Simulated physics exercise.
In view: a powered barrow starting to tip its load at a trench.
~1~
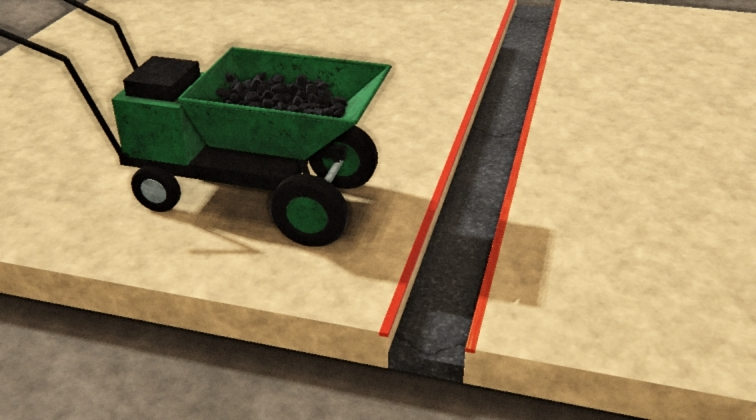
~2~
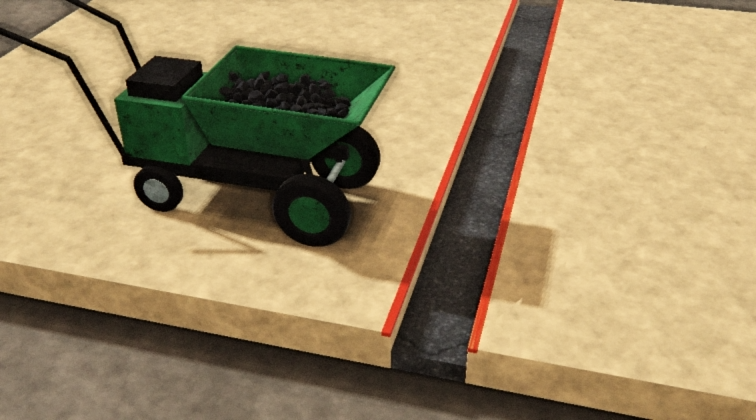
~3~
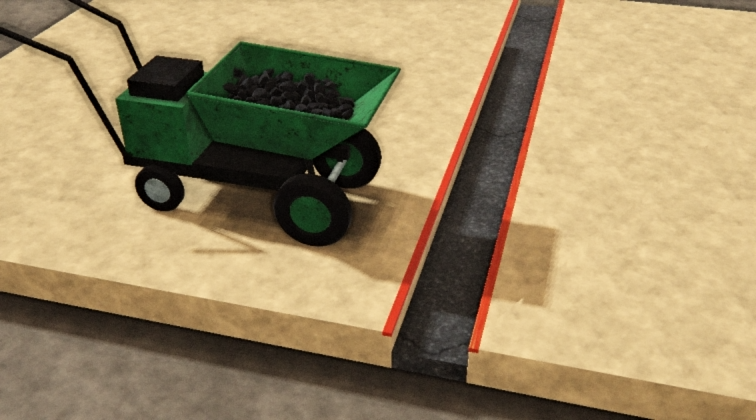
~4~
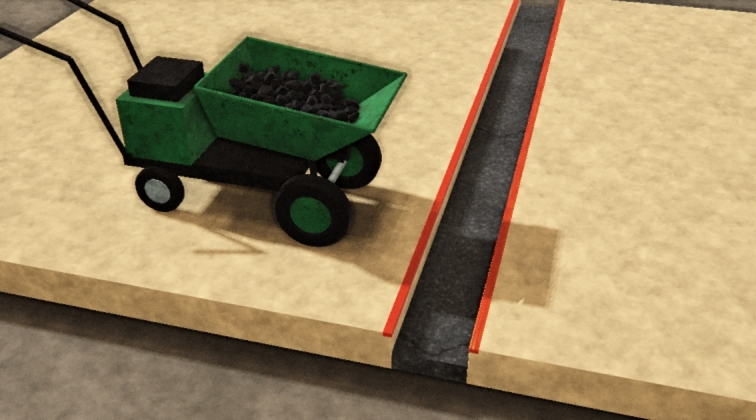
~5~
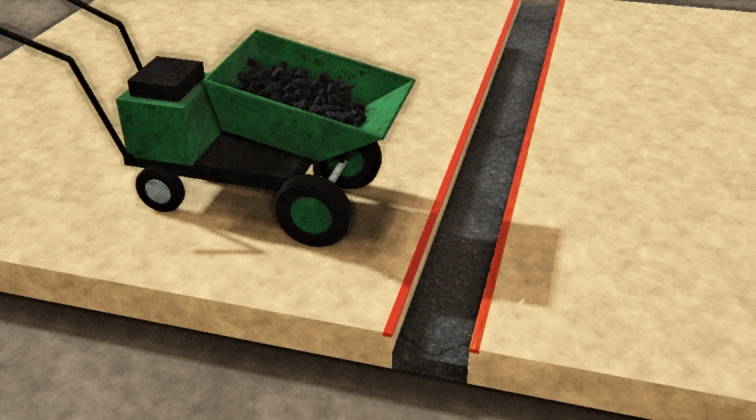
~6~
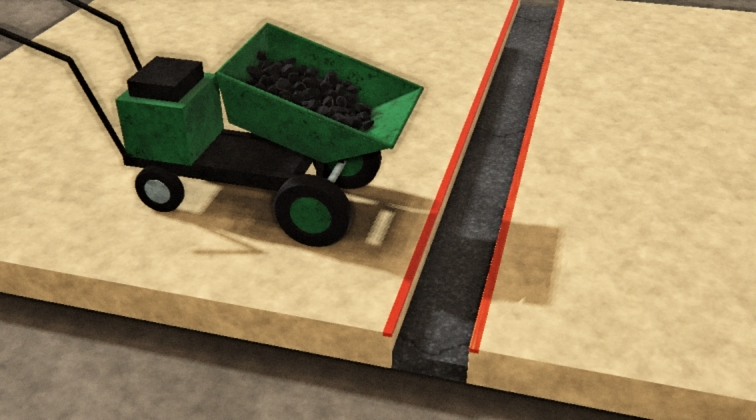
On a pale slab beside a narrow dark trench edged in red, a green powered barrow loaded with black lumps stayed almost in place while its skip gradually tilted forward toward the right.
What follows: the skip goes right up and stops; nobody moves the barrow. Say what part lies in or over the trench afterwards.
The trench takes over half.
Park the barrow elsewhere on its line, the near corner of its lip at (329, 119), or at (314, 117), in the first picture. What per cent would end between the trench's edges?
The first gives 70 %, the second 60 %.
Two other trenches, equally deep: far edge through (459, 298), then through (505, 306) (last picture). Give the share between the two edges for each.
First some 50, then 90 per cent.
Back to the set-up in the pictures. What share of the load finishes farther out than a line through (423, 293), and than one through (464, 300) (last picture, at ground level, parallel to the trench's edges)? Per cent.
In turn 70 and 20 in a hundred.
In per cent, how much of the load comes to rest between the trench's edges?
Roughly 75 in a hundred.
Just after the last frame, skip tipped steeply; every one in the skip.
A moment on, skip tipped right over; roughly half in the skip; roughly half in or heaped over the trench.
Further on, skip tipped right over; roughly a quarter in the skip; the larger part in or heaped over the trench; about a tenth beyond it.
When it is over, skip tipped right over; roughly a quarter in the skip; the larger part in or heaped over the trench; about a tenth beyond it.
